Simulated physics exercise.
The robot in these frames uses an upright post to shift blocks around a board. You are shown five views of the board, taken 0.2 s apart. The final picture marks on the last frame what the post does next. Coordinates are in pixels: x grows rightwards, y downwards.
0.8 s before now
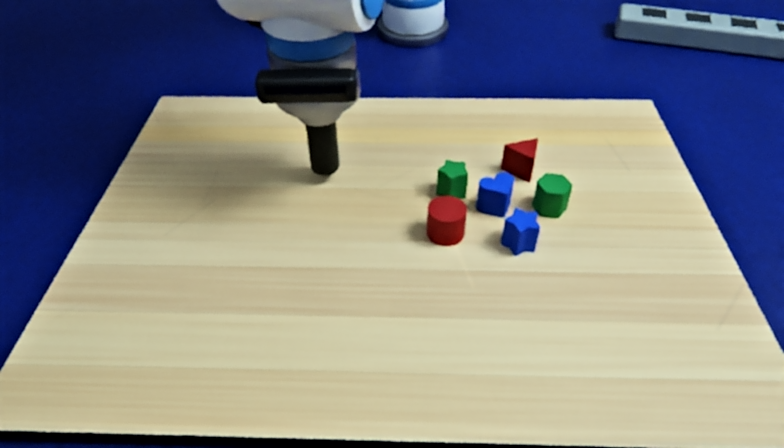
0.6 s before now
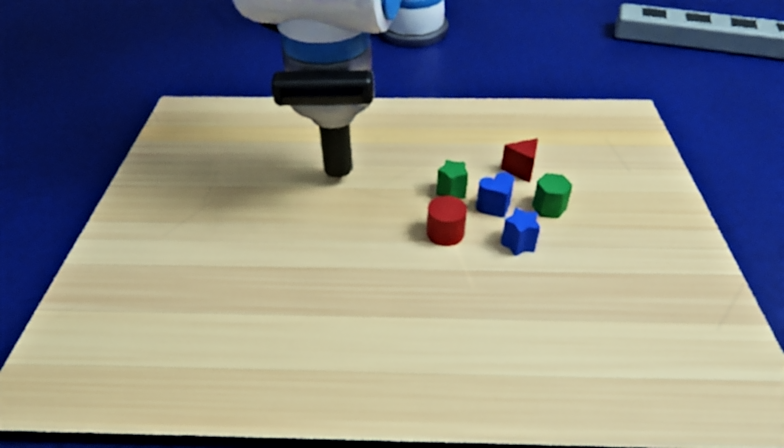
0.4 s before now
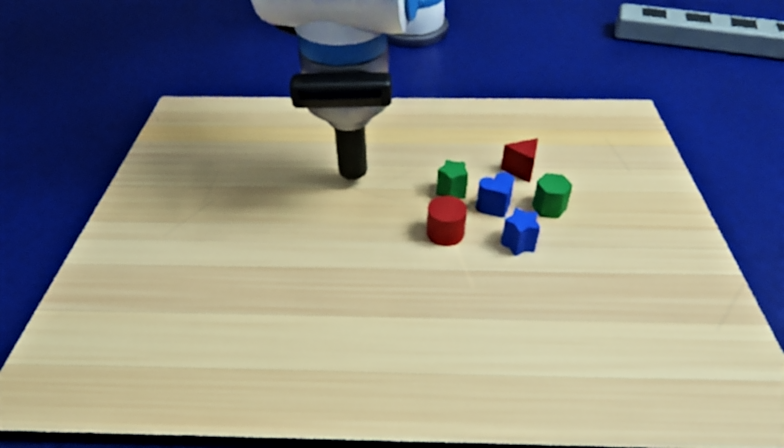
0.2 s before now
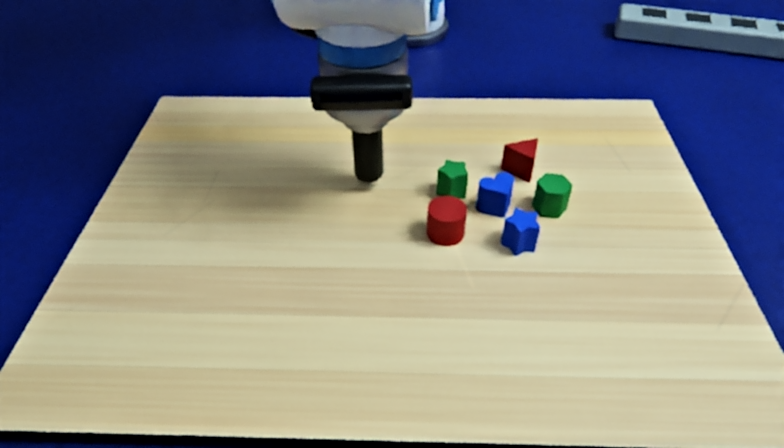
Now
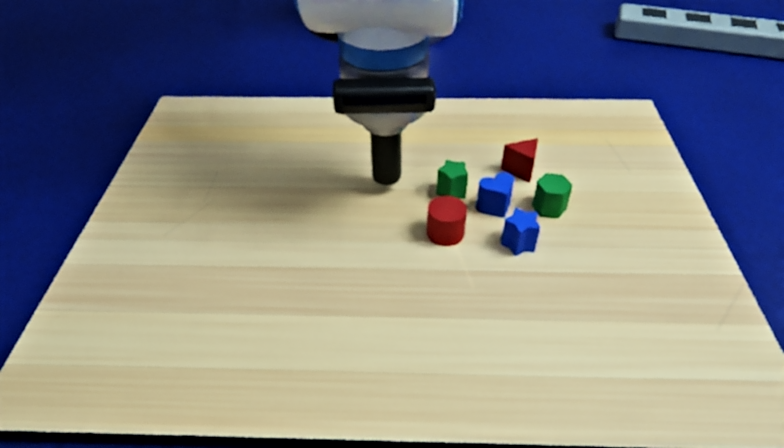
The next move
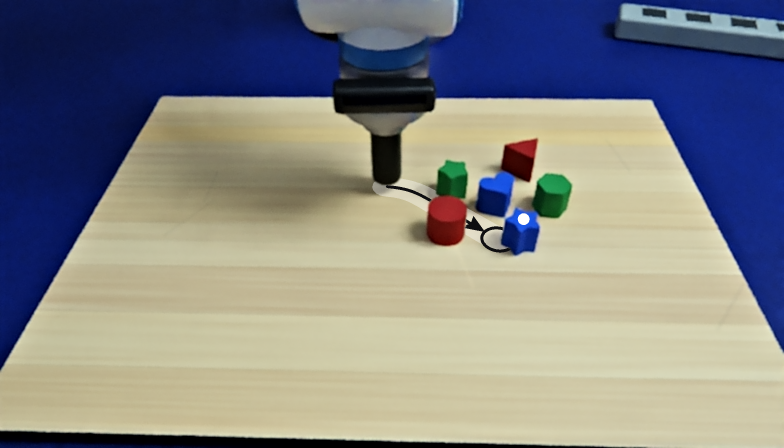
At first, a robot arm holds its dark upright post over a wooden board, to the left of a cluster of red, green and blue blocks. The post then slides steadily a short way rightward, closing much of the gap to the green star block, while all the blocks stay still.
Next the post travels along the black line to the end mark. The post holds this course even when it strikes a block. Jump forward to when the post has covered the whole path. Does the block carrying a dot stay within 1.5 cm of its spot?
Yes, that is how it ends up.
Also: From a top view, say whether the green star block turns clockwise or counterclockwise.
From above, counter-clockwise.
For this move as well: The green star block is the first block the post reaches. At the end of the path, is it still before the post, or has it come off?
At that point it is off to one side or behind.
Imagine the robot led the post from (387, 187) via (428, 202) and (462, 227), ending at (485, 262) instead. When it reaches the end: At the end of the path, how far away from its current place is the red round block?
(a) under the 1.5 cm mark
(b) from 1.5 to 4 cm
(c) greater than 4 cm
The answer is c.
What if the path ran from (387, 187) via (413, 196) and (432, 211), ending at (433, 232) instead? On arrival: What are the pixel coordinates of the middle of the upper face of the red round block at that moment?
(459, 228)
Path on the board, from (387, 187) through (426, 198) and (461, 218) to (498, 239); the dot is on the blue star block.
The first path, step by step. One third of the way, post at (427, 189); green star block at (458, 169).
Two thirds of the way, post at (462, 209); red round block at (452, 216); green star block at (468, 171), turned 70° anticlockwise.
At the end, post at (500, 230); red round block at (455, 219); green star block at (468, 171), turned 70° anticlockwise; blue heart in place; blue star block at (532, 222), turned 15° anticlockwise.
